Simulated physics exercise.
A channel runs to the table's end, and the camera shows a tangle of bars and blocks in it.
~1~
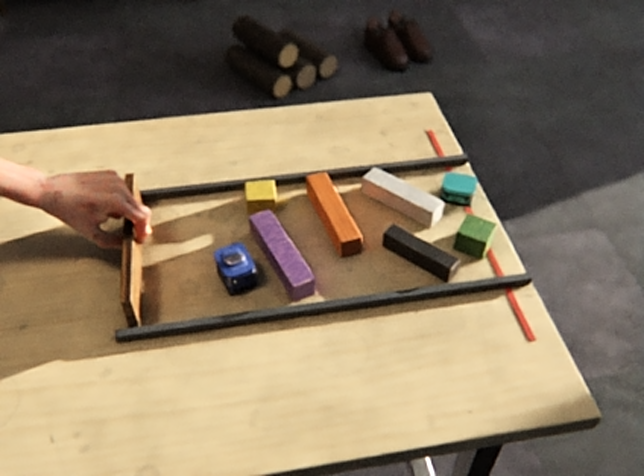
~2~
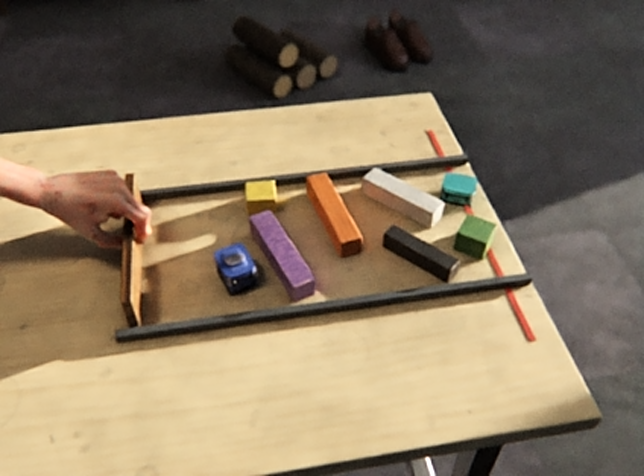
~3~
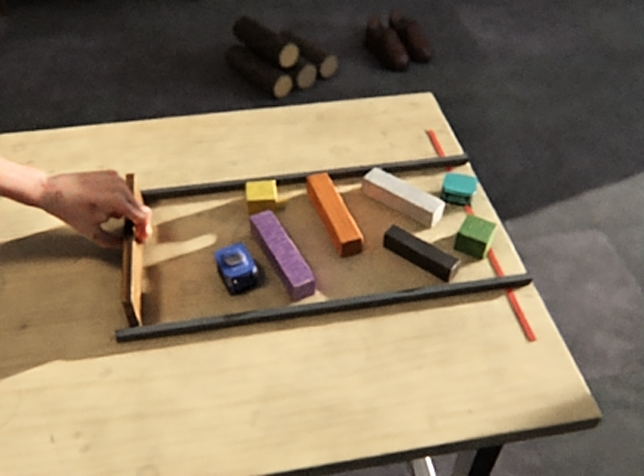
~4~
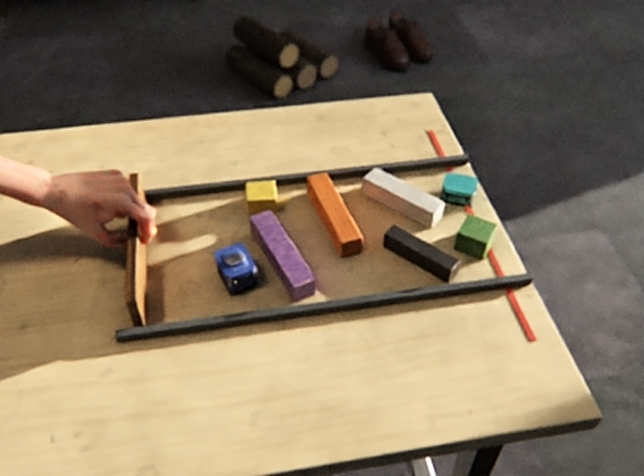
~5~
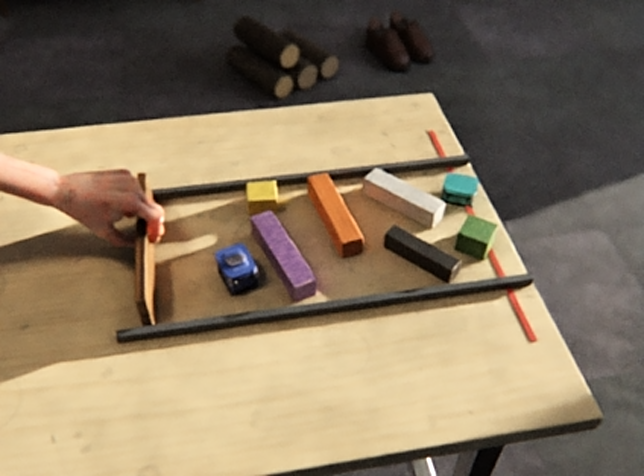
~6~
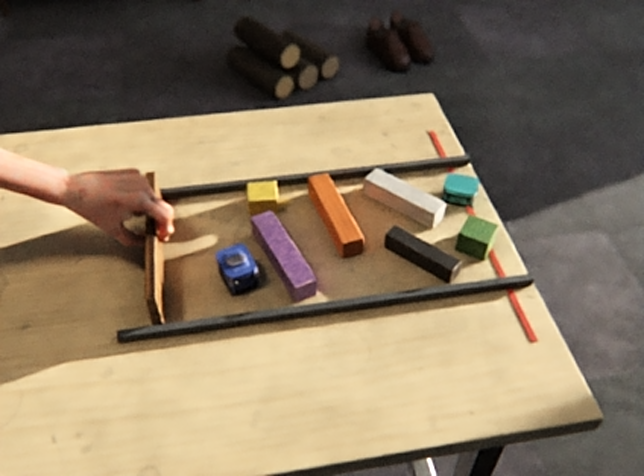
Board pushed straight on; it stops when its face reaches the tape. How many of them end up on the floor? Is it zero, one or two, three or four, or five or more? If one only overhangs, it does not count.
The table loses at least five pieces.
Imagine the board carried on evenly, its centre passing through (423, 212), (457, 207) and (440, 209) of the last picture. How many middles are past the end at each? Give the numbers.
Per position: 2 / 5 / 4.
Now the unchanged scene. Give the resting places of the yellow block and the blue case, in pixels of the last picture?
Yellow block: About (471, 173); blue case: About (505, 238).
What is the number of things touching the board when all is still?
It adds up to 2.
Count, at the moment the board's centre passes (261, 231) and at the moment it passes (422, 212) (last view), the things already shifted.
At the first point the count is 3, at the second it's 8.
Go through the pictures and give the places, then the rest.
The first frame shows turquoise case (458, 190); green block (475, 236); white bar (402, 197); board (132, 246); tape (473, 219).
The second frame shows green block (475, 237); orange stick (333, 213).
The third frame shows white bar (402, 197); board (133, 246).
The fourth frame shows turquoise case (459, 190); purple bar (282, 254).
The fifth frame shows green block (476, 237); yellow block (262, 198).
The sixth frame shows turquoise case (460, 191); green block (477, 237); white bar (404, 198); board (154, 244); tape (475, 220).
Soon after, none off yet; turquoise case at rest near (460, 191); green block at rest near (477, 237); white bar at rest near (404, 198).
After that, none off yet; turquoise case at rest near (460, 191); green block at rest near (477, 237); white bar displaced a little near (417, 194).
And then, two off so far; turquoise case on its side near (498, 225); green block on its side near (537, 274); white bar displaced about its own width near (484, 184).
In the end, the number that fall off is five or more; gone, purple bar, orange stick, black bar, white bar, green block and turquoise case.
